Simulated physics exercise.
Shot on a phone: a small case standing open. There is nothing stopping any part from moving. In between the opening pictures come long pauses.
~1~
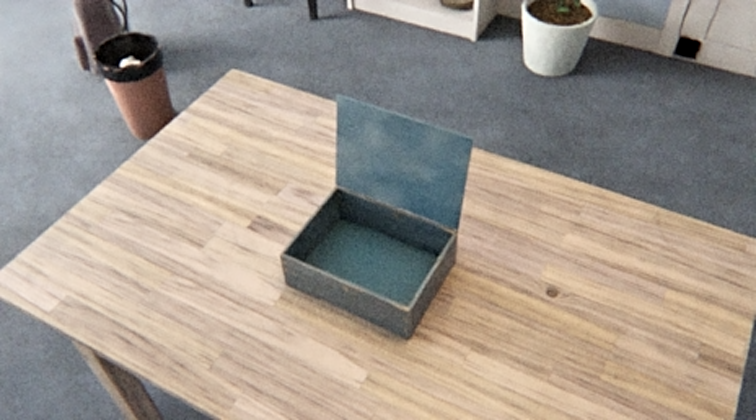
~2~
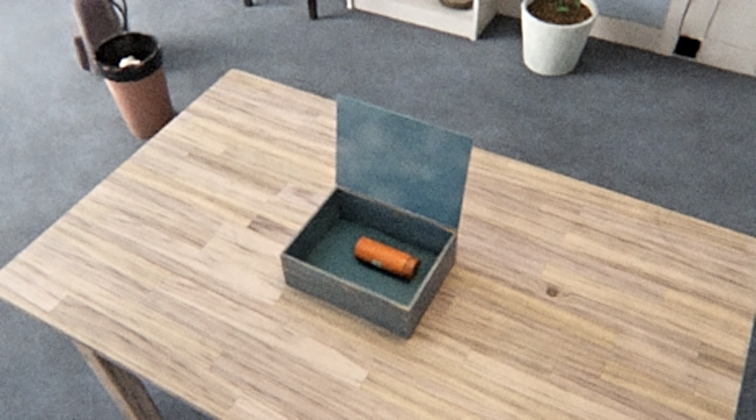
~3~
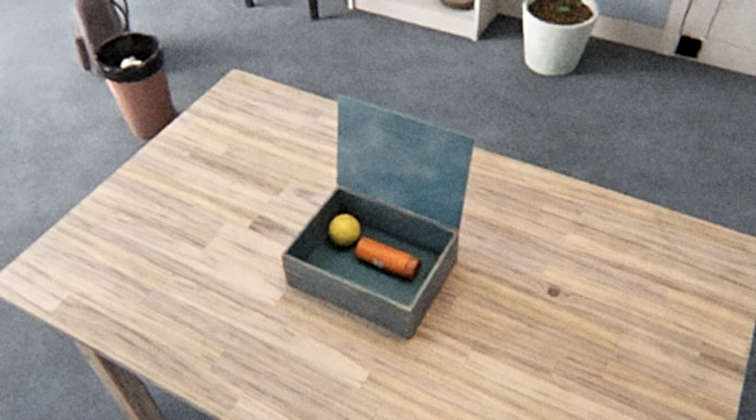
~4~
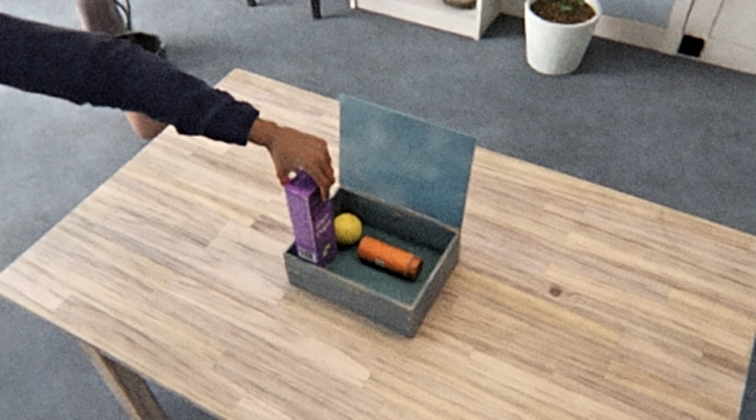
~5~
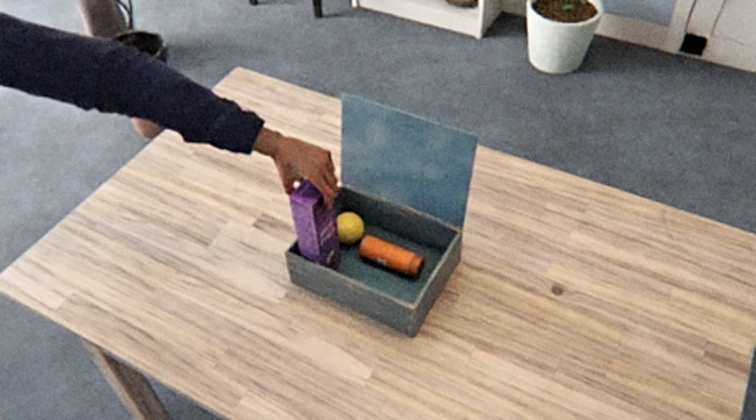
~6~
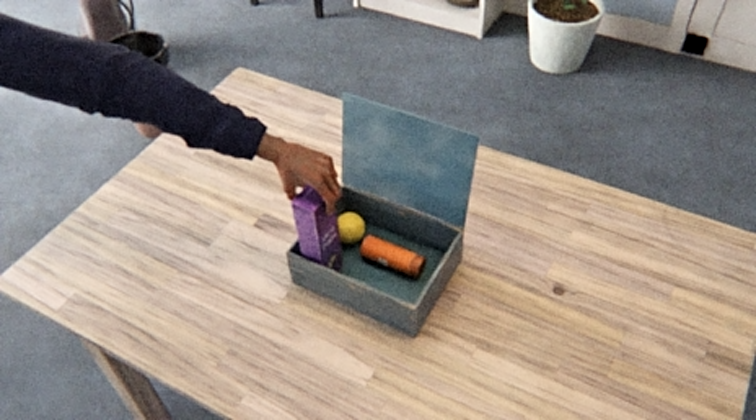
A hand lowers a purple carton into an open box beside a lemon and orange cylinder.
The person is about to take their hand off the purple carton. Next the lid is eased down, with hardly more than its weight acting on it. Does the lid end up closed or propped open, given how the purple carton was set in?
The lid ends up propped open.
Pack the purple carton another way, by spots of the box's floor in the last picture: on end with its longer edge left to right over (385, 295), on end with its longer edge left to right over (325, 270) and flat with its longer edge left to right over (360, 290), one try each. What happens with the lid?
Well, the first try leaves the lid standing open, the second leaves it standing open, and the third leaves it lying shut.
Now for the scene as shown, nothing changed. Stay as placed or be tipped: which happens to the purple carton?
As it turns out, the purple carton keeps its original angle.
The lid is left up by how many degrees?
About 45° above the rim.
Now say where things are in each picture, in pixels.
The last thing is not in view yet, in the first picture.
The last thing is not in view yet, in the second picture.
The last thing is not in view yet; yellow lemon (344, 230), in the third picture.
Coming down; purple carton (313, 224); yellow lemon (346, 230), in the fourth picture.
Coming down; purple carton (317, 232), in the fifth picture.
Put in, still held; purple carton (319, 236), in the sixth picture.
Then, 1.20 s on from there, lid starting down.
Then, 1.50 s on from there, lid 66° above the rim.
In the end, lid 47° above the rim; all 3 unmoved. At the end, from the last picture's camera, purple carton near (319, 236).
